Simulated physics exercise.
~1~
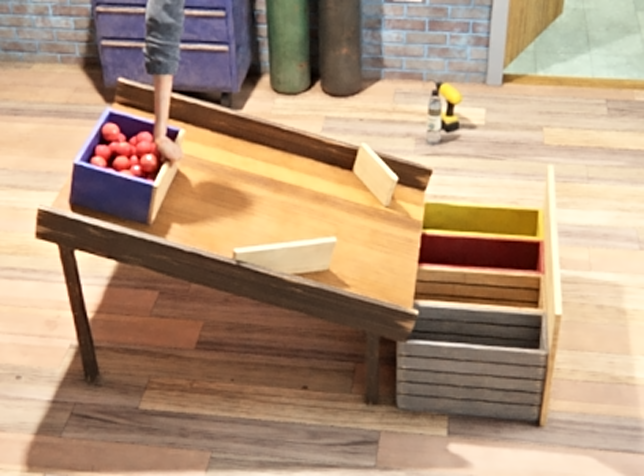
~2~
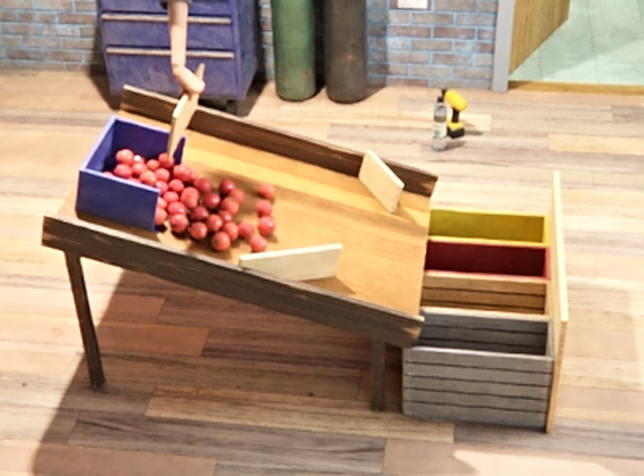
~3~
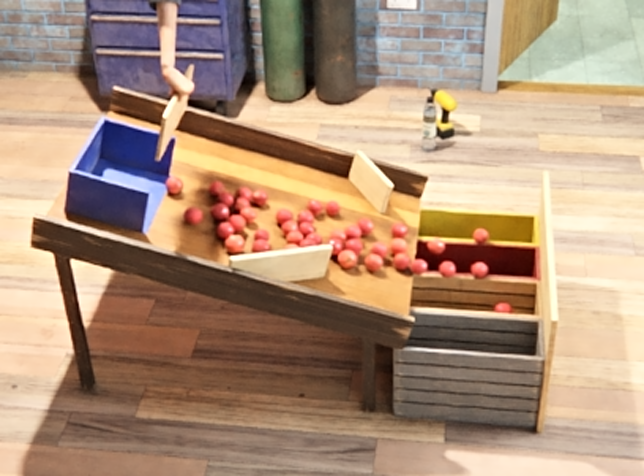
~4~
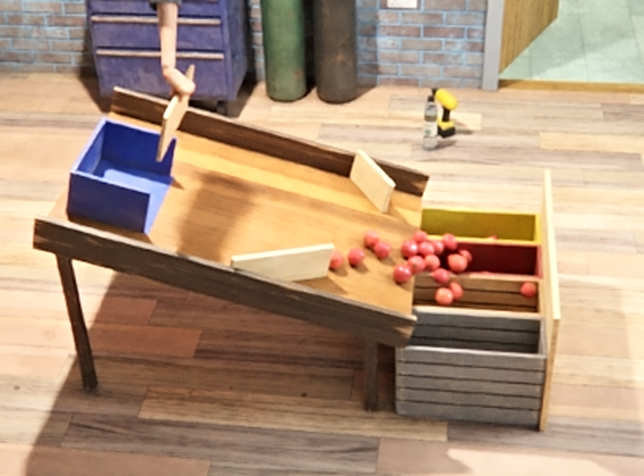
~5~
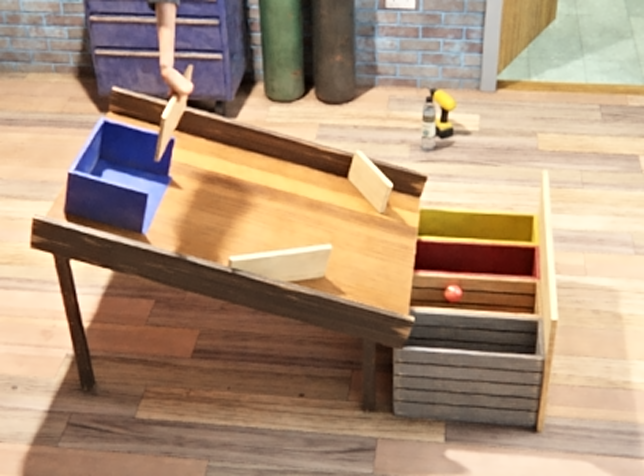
In a workshop, a hand lifts a gate and tomatoes roll down into bins below.
